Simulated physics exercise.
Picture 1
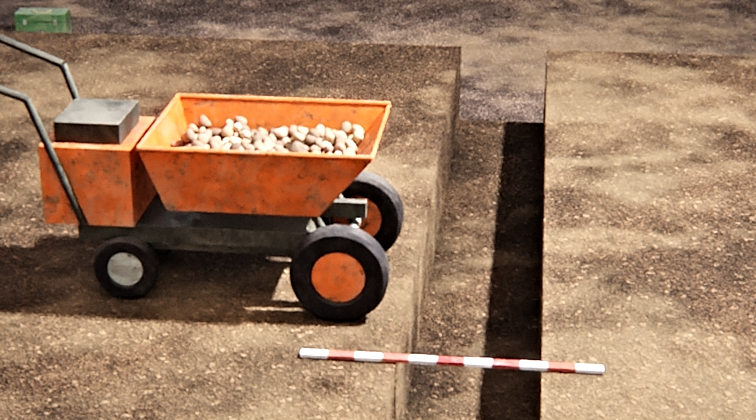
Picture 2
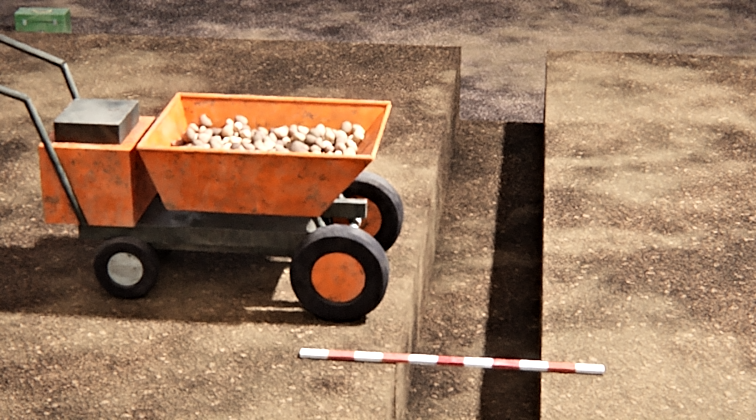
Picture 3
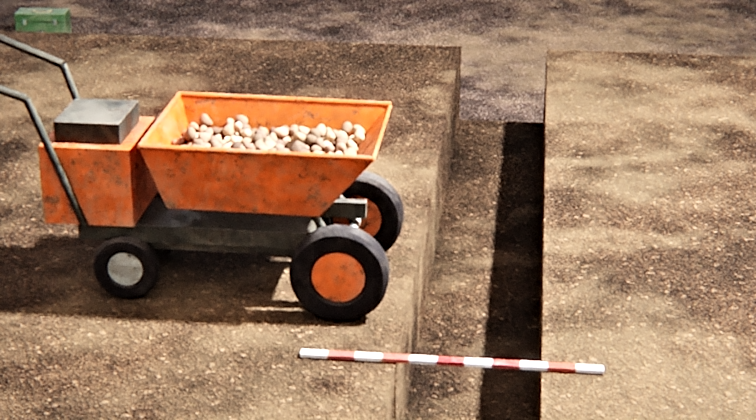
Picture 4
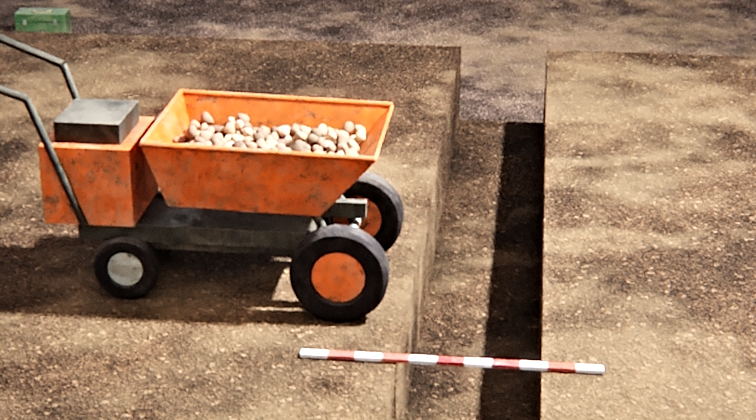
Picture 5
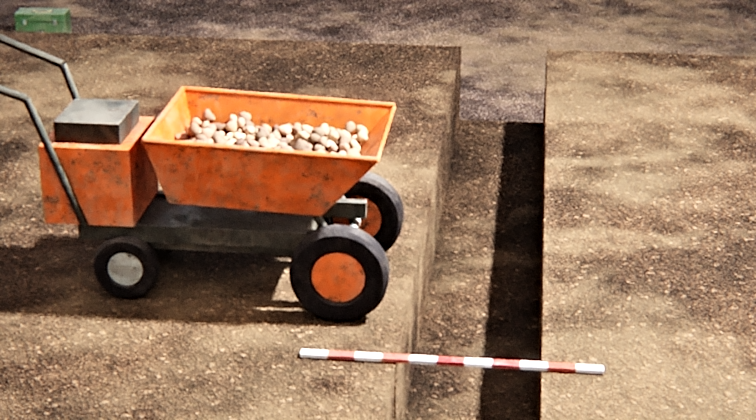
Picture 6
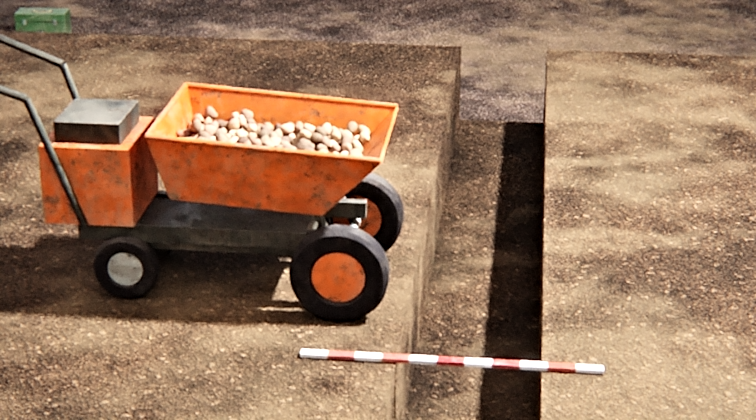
On bare brown ground beside a trench, an orange motor barrow full of pale, smooth stones stood still while the back of its skip rose slightly, tilting it a little toward the right.
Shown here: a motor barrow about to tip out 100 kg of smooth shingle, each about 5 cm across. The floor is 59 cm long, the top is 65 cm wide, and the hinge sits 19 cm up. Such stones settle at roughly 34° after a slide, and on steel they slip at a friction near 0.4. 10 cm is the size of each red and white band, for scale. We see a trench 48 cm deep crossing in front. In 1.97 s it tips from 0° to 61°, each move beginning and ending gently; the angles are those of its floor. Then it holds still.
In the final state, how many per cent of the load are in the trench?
About 88 per cent are in the trench in the final state.
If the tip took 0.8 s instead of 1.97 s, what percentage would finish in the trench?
It would be near 65 per cent.
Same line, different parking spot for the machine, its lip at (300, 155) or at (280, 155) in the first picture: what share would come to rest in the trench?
About 100 per cent from the first spot, about 95 from the second.
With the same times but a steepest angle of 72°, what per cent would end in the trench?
In that case around 80 percent.
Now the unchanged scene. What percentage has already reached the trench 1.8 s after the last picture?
I'd put it near 40 per cent.
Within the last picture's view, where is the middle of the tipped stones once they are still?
Their middle is at about (503, 389).
Then, 1.2 s after the last picture the floor is at 52°, 100 % in the skip; the foremost stones are at (463, 193).
Then, 1.8 s after the last picture the floor is at 61°, 53 % in the skip, 39 % in the trench, 8 % past the trench; the foremost stones are at (603, 304).
Then, 2.1 s after the last picture the floor is at 61°, 32 % in the skip, 56 % in the trench, 12 % past the trench; the foremost stones are at (671, 307).
Then, 4.1 s after the last picture the floor is at 61°, 0 % in the skip, 88 % in the trench, 12 % past the trench; the foremost stones are at (690, 302).
